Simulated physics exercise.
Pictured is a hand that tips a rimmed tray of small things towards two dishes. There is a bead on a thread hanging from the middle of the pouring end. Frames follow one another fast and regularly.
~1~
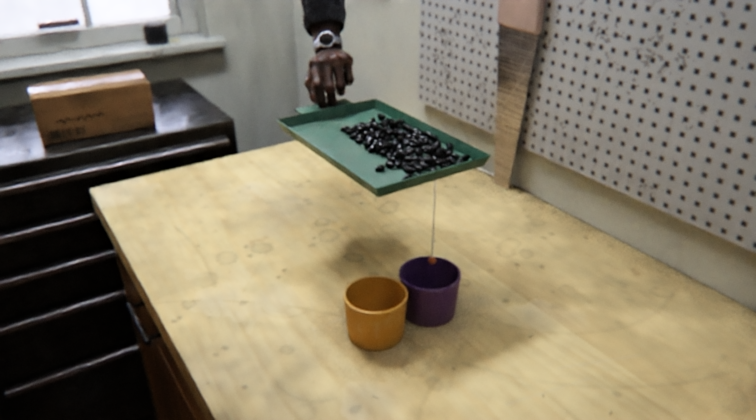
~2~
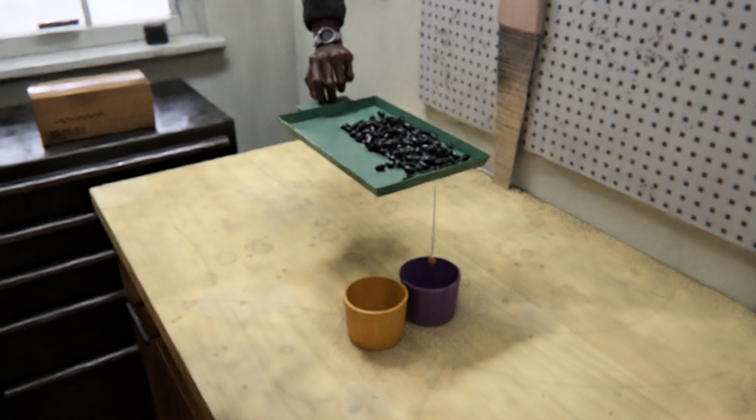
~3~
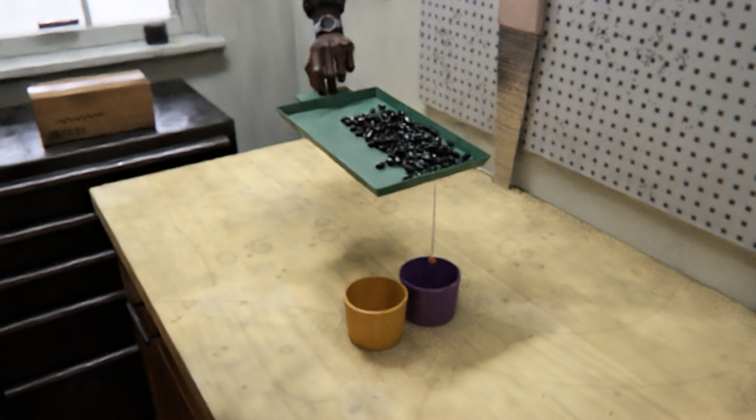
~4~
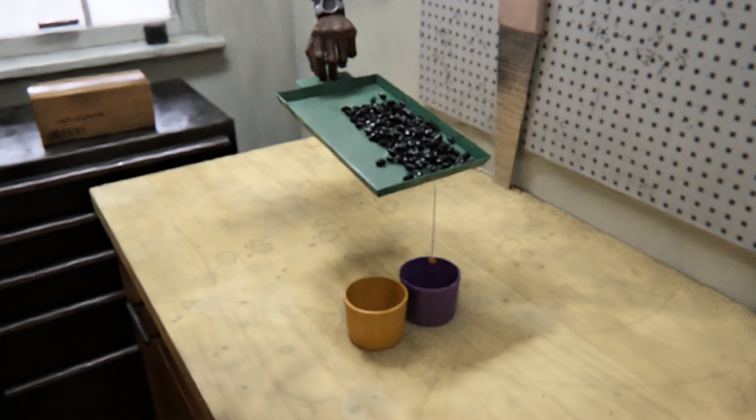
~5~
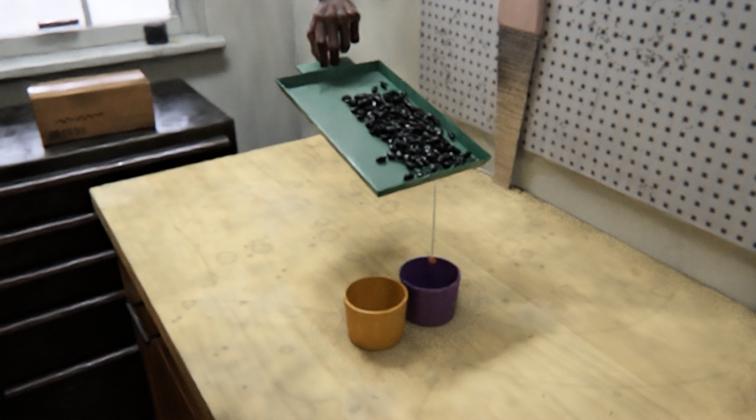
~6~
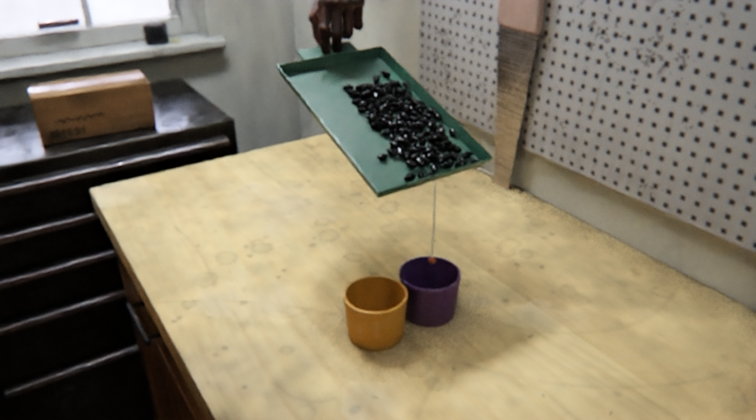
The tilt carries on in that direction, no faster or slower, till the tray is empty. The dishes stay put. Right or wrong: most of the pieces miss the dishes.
Right.
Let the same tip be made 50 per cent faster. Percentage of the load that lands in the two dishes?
About 0 per cent.
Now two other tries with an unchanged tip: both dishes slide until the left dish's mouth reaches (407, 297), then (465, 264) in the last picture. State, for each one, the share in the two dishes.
You'd end up with around 50 per cent and then around 10 per cent.
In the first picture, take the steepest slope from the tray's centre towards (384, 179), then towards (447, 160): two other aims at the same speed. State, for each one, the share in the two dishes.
60 and 0 per cent, in that order.
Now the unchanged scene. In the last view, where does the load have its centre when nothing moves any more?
Around (471, 343), give or take.
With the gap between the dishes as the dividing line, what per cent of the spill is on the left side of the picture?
Looks to be around 10 per cent of the spill.
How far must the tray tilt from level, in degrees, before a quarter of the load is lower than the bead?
I'd say it is tilted about 90°.
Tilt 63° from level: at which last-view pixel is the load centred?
(437, 147).
Soon after the last picture, tray tipped steeply; nearly all on the tray; a small part in the air.
A little later, tray tipped past a quarter turn; a small part on the tray; a stray few in the left dish; a stray few in the right dish; about two thirds outside both; about a quarter in the air.
Later still, tray tipped past a quarter turn; a stray few in the left dish; a stray few in the right dish; nearly all outside both.
At rest, tray tipped past a quarter turn; a stray few in the left dish; a stray few in the right dish; nearly all outside both.
